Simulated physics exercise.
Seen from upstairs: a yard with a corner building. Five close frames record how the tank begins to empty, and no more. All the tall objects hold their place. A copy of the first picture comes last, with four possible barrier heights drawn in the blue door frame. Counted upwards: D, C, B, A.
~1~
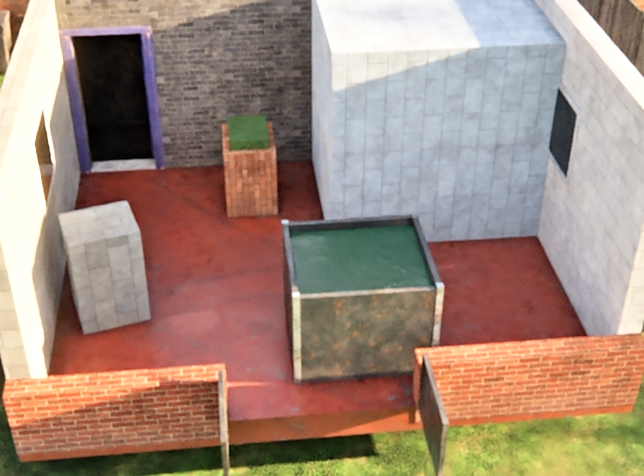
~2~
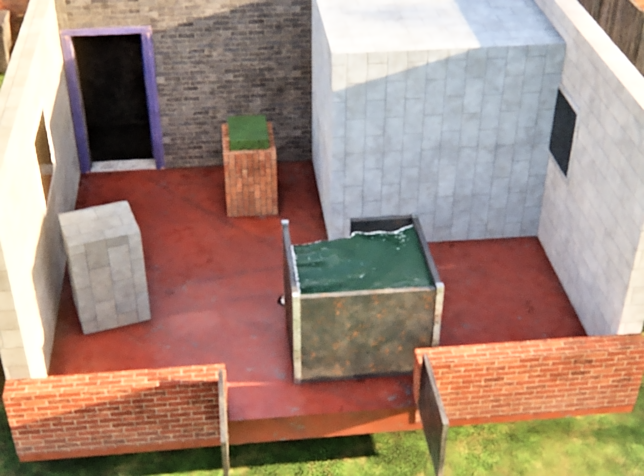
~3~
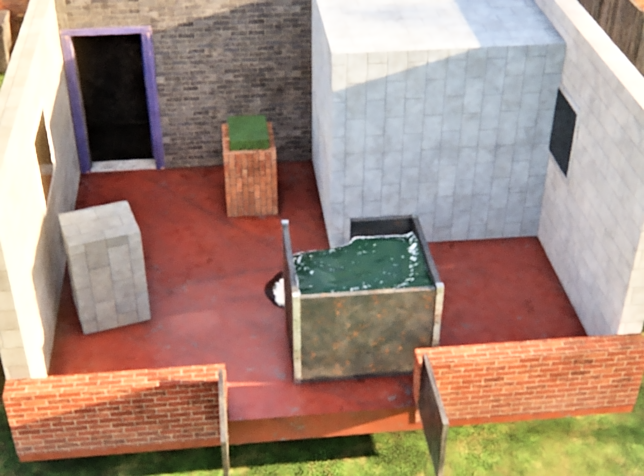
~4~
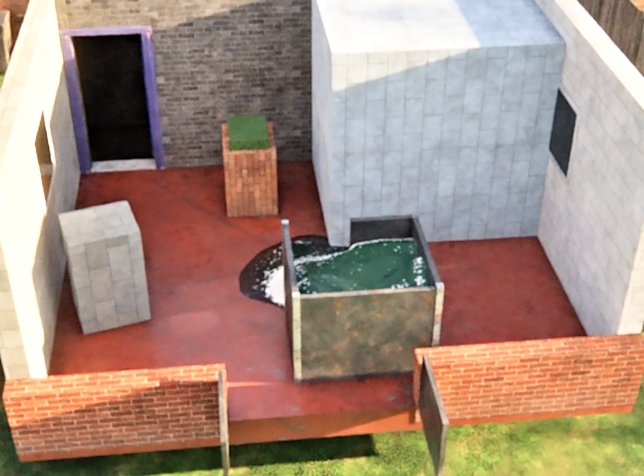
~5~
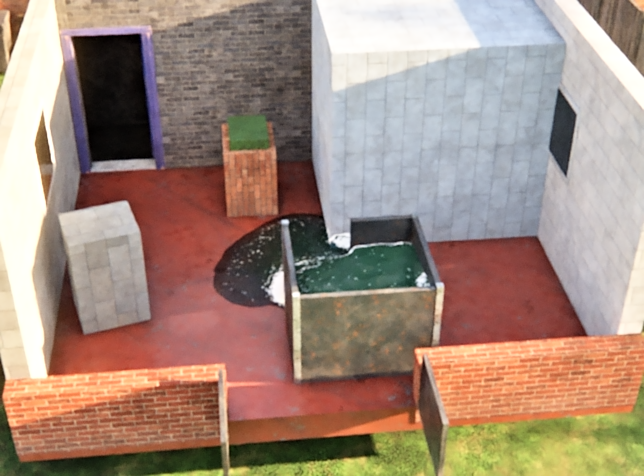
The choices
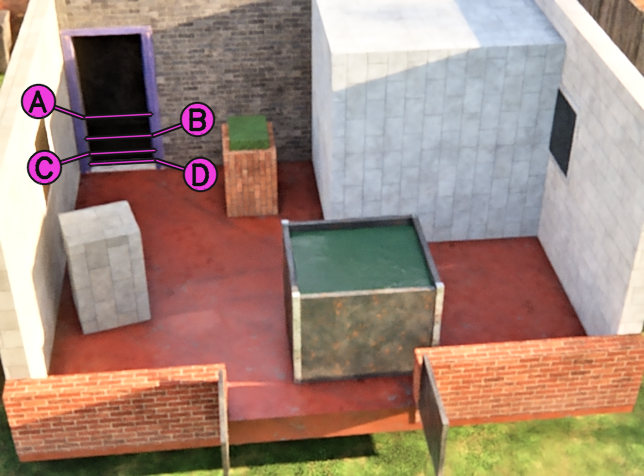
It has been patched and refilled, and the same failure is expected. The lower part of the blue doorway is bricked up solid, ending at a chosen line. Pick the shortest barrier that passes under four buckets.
C will do.
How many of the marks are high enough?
Three.
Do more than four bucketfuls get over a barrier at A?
No, that is safe.
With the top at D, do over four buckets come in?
Yes, that goes wrong.
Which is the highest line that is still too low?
Line D.
On the marked copy, A at (117, 115); B at (119, 137); C at (121, 152); D at (123, 162); from the bottom up D, C, B, A.
For line A, nothing gets over.
For line B, nothing gets over.
For line C, a splash gets over, under a bucket.
For line D, about 9 bucketfuls get in.
